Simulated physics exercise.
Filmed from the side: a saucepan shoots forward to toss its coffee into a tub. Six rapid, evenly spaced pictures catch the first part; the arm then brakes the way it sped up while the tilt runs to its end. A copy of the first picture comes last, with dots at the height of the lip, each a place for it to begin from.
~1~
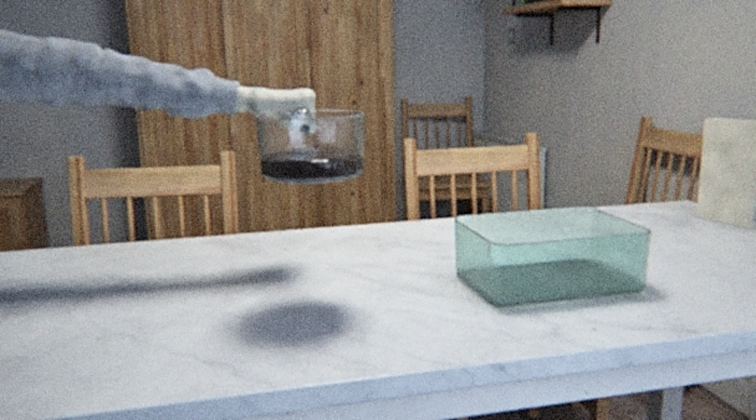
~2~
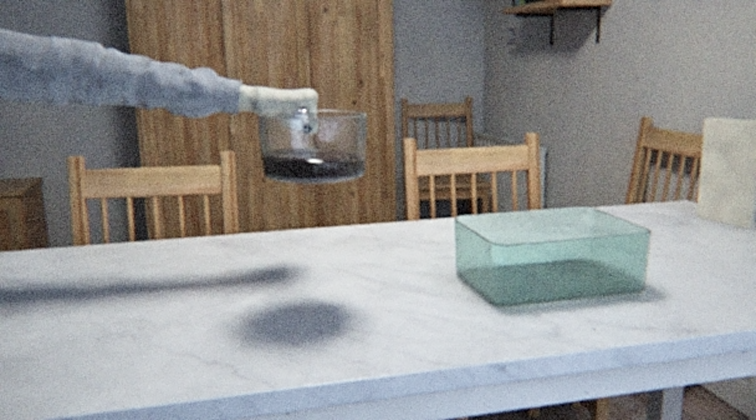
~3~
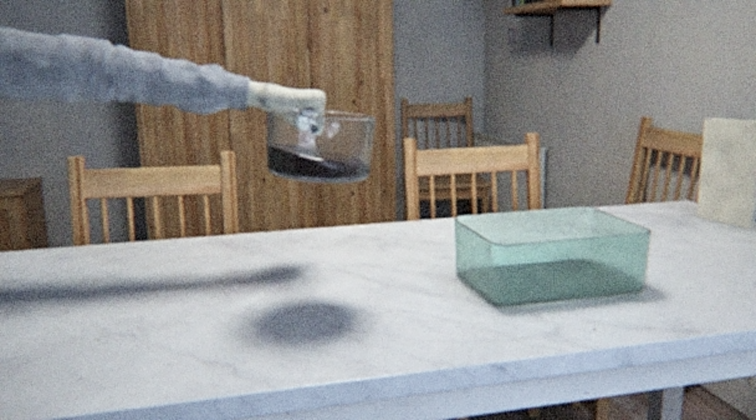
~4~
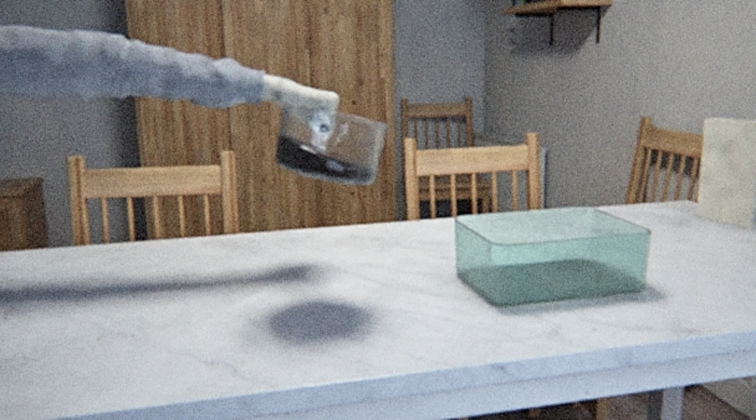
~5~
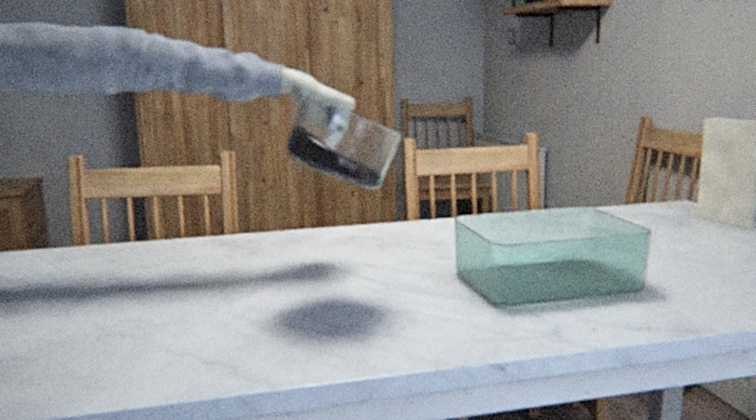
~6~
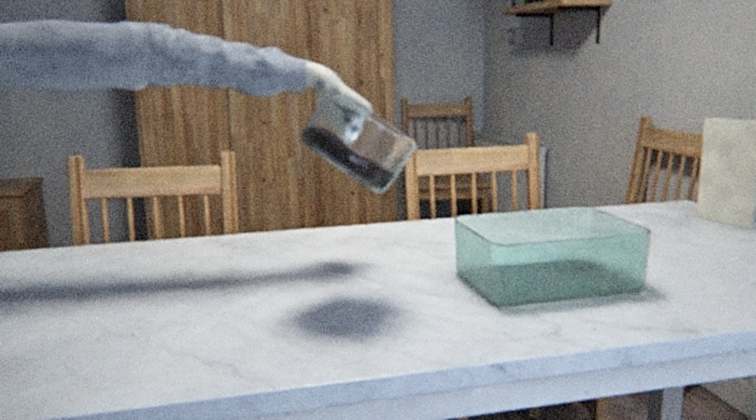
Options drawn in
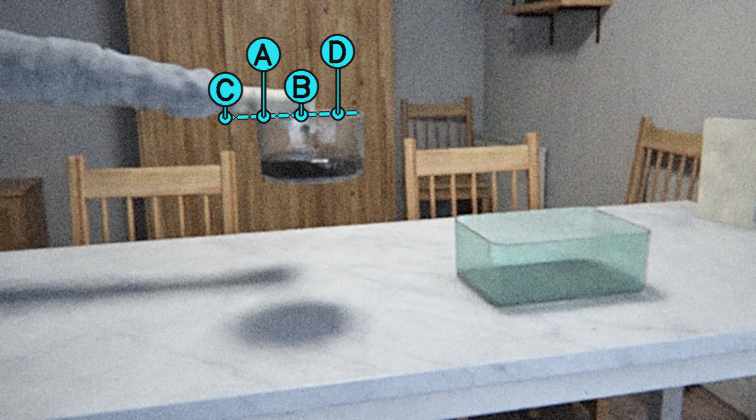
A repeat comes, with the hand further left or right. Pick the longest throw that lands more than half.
Go for D.
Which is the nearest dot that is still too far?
B it is.
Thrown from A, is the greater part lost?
Yes.
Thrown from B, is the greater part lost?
Yes, it does.
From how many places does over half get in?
One of them.
In cyan, A at (263, 116); B at (301, 114); C at (225, 117); D at (337, 113).
Choosing A, about 0 % lands in the tub, 98 % falls short.
Choosing B, about 29 % lands in the tub, 66 % falls short and 5 % goes beside or beyond.
Choosing C, about 0 % lands in the tub, 100 % falls short.
Choosing D, about 66 % lands in the tub, 20 % falls short and 15 % goes beside or beyond.
